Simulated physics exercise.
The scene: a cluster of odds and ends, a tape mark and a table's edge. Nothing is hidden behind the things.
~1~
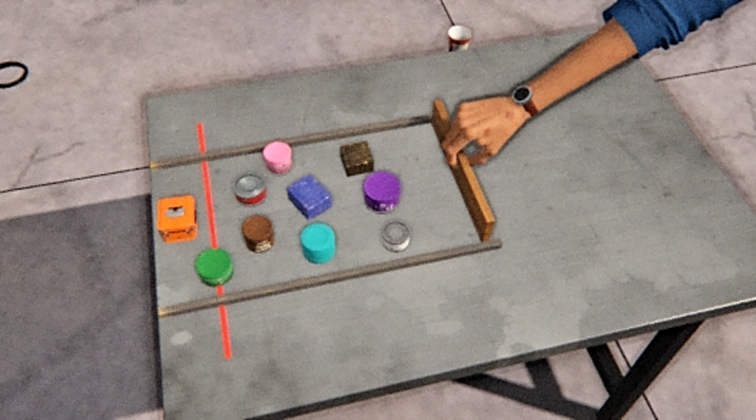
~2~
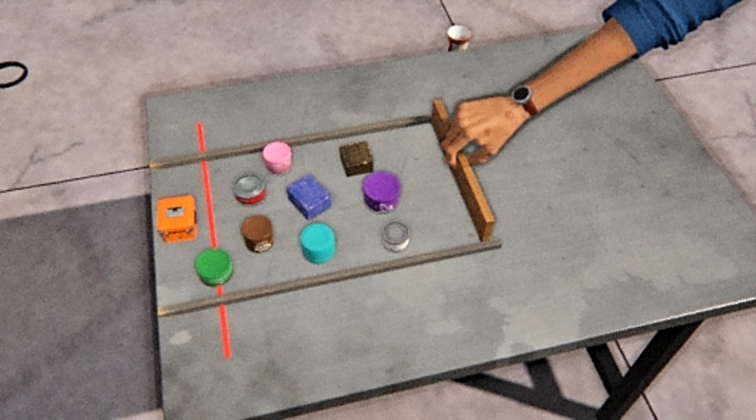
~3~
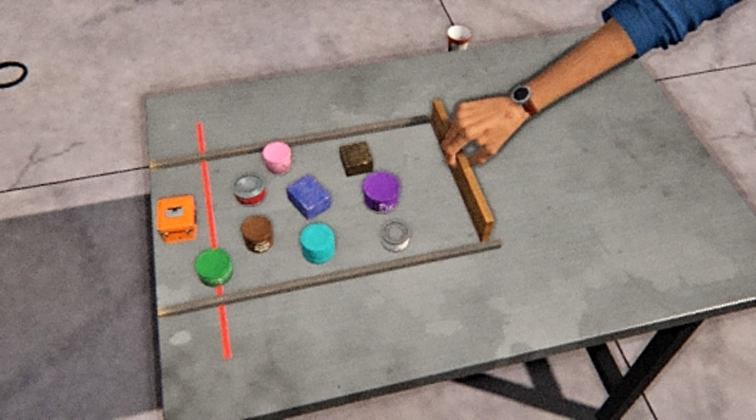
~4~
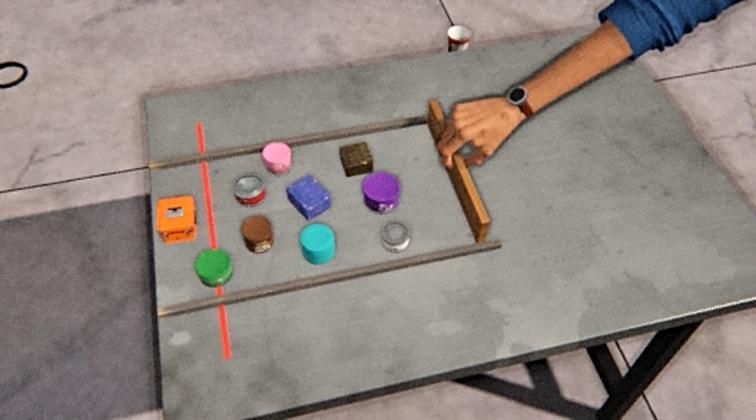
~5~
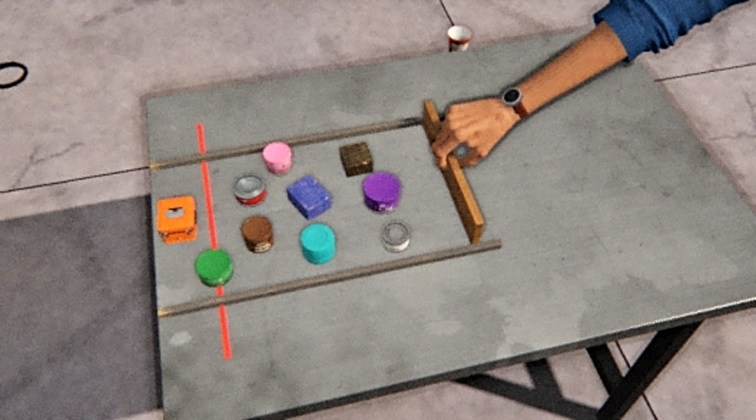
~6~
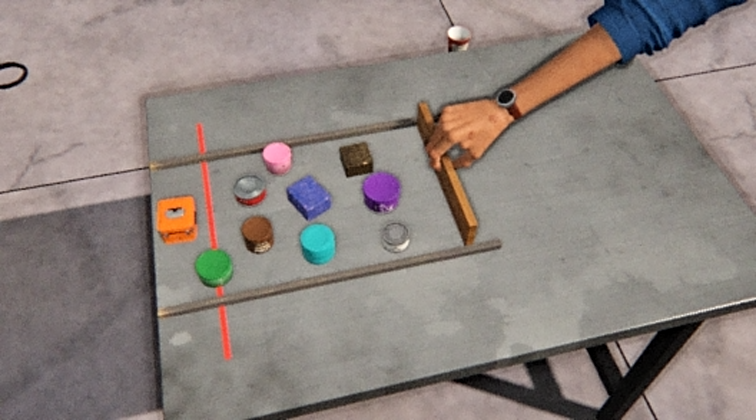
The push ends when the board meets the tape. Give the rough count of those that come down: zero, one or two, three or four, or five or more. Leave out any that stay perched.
Outcome: The number that fall off is one or two.
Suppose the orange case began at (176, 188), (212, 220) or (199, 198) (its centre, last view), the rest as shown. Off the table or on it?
In that order, it tumbles off; tumbles off; comes down.
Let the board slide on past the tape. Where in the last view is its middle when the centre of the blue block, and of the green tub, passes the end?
Its middle is around (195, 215) and around (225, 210).
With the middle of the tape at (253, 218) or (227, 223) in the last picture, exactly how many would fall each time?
Try by try, 0 and 1.
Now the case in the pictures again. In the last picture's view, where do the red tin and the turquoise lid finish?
The red tin stops around (161, 195); the turquoise lid around (173, 271).
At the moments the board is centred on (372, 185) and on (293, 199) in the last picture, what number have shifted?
3 and 8.
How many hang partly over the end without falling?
3 of them.
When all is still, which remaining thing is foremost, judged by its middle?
Foremost is the brown tub.
Soon after, none off yet; orange case at rest near (178, 221); green tub at rest near (215, 269); red tin at rest near (250, 191).
After that, none off yet; orange case at rest near (178, 221); green tub at rest near (215, 269); red tin displaced about its own width near (225, 190).
In the end, the number that fall off is one or two; gone, green tub and orange case.
